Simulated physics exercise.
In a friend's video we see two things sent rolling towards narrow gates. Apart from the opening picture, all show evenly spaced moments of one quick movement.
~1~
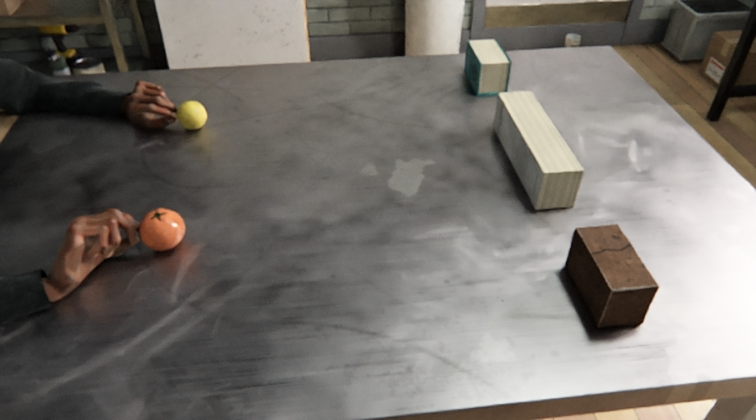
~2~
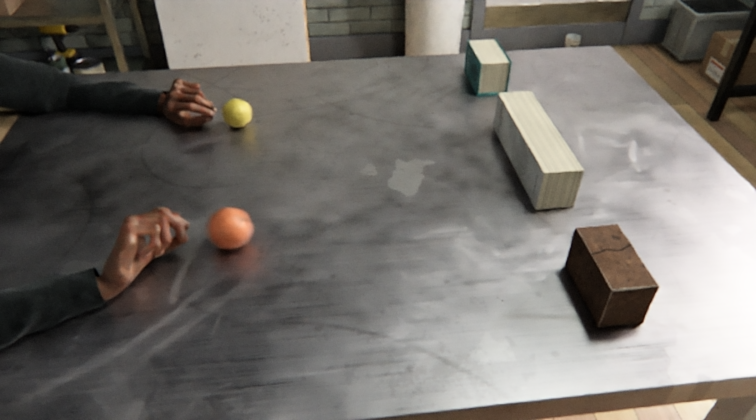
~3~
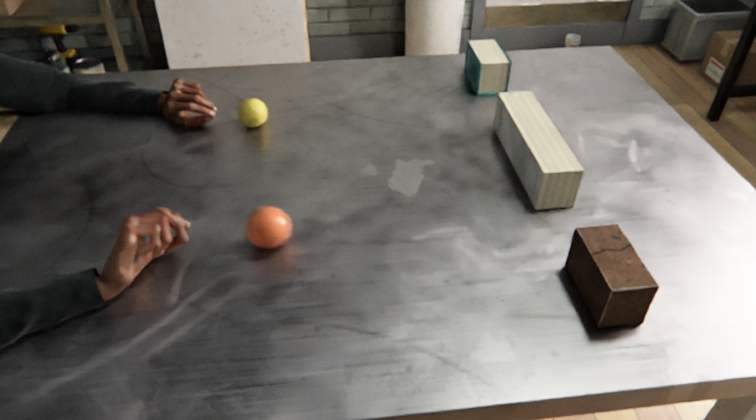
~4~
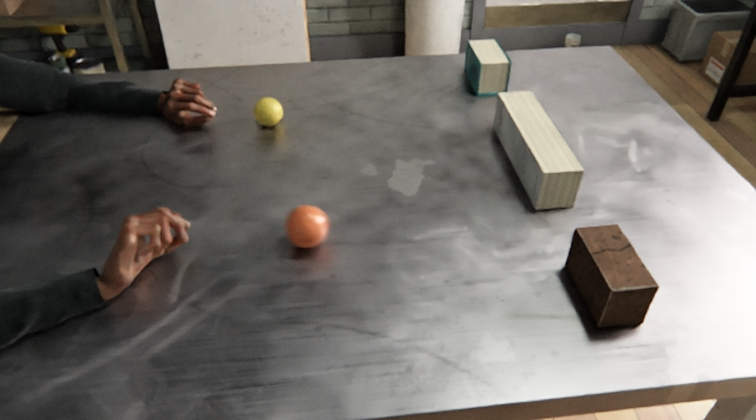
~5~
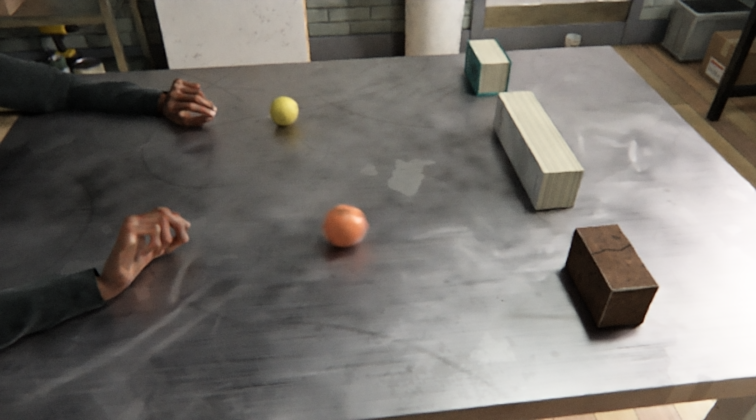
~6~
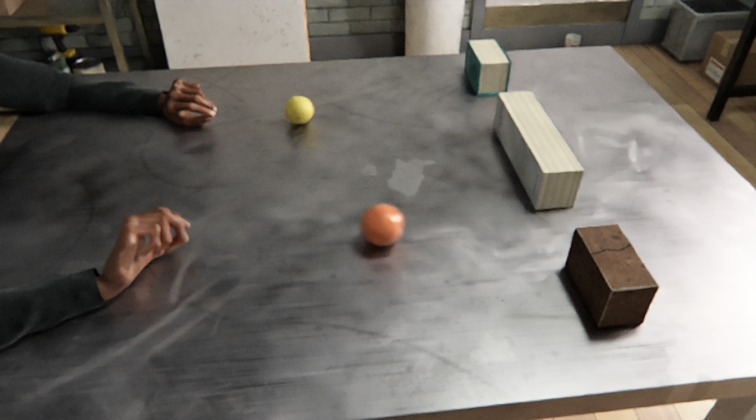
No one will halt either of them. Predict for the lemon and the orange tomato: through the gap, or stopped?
In order: The lemon travels through, the orange tomato travels through.
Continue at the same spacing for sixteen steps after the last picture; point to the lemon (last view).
Around (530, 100).
Then, 0.66 s later than the last frame, lemon heading on near (537, 99); orange tomato heading on.
When it is over, the lemon rolls through; the orange tomato rolls through.
